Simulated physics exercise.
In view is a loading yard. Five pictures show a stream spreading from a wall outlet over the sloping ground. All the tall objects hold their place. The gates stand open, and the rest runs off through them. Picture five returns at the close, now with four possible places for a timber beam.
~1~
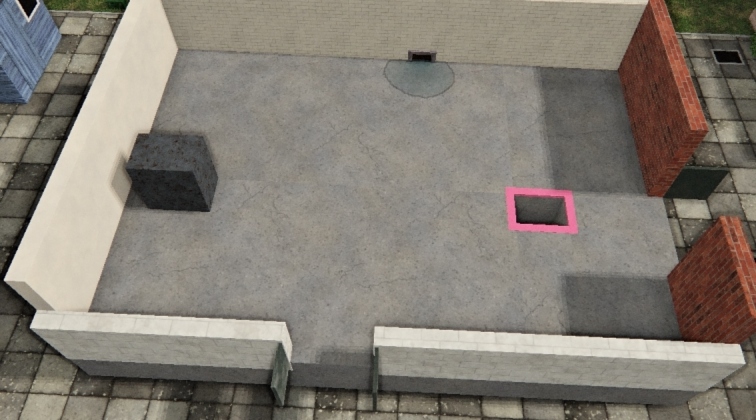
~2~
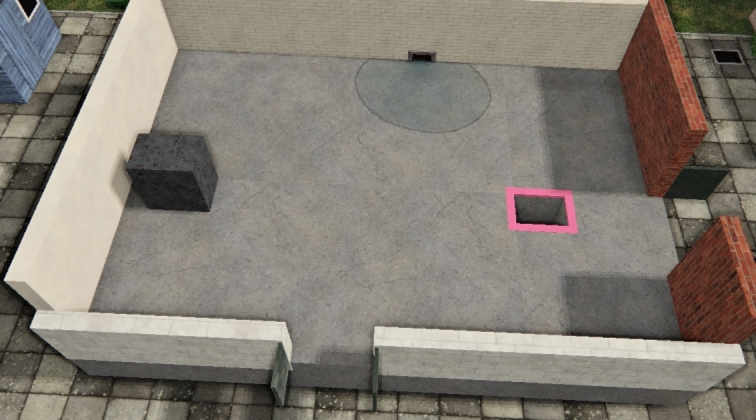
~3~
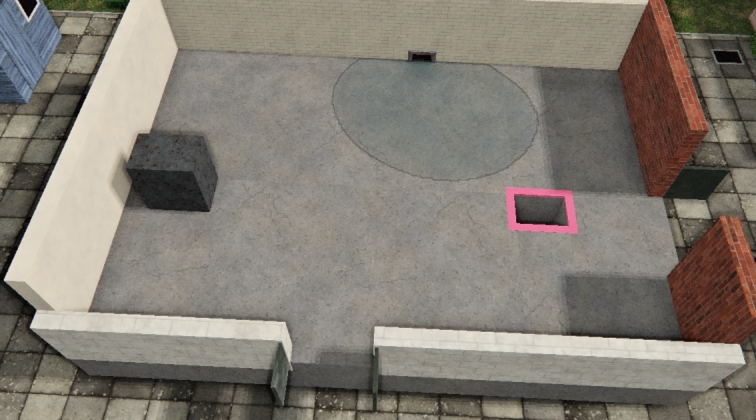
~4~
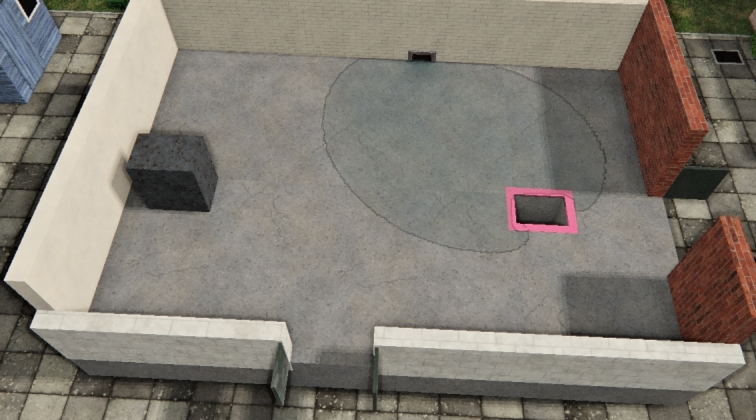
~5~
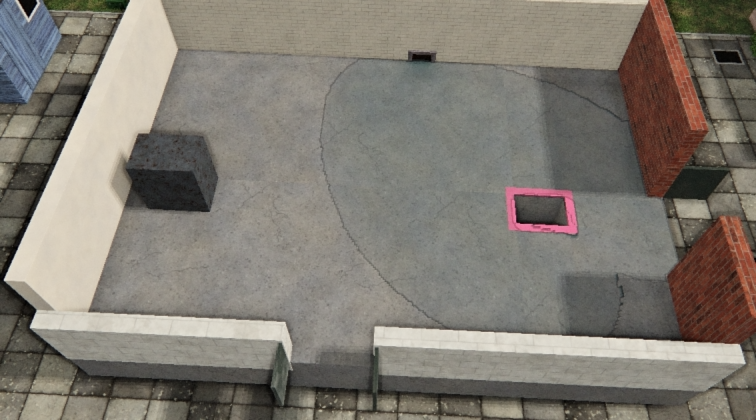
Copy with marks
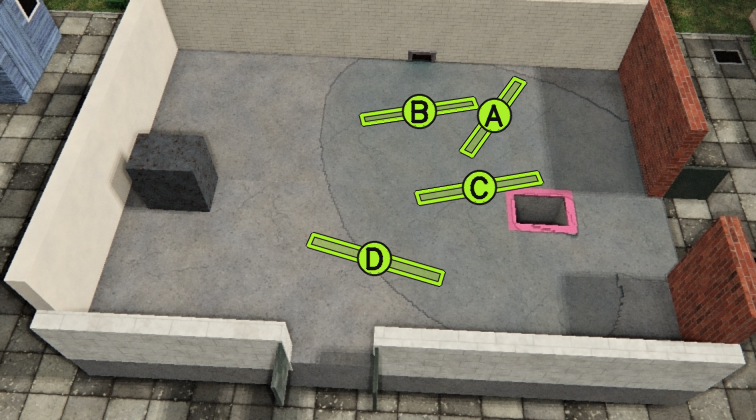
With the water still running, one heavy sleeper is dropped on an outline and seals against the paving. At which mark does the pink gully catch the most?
Take D.
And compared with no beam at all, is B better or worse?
It is worse.
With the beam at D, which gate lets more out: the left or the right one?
More leaves on the right.
In lime, A from (466, 153) to (519, 80); B from (362, 119) to (474, 102); C from (418, 198) to (539, 177); D from (310, 239) to (441, 278).
With A, about 19 % of the stream goes into the pink gully, about 80 % out by the gates.
With B, about 17 % of the stream goes into the pink gully, about 79 % out by the gates.
With C, about 15 % of the stream goes into the pink gully, about 81 % out by the gates.
With D, about 31 % of the stream goes into the pink gully, about 67 % out by the gates.
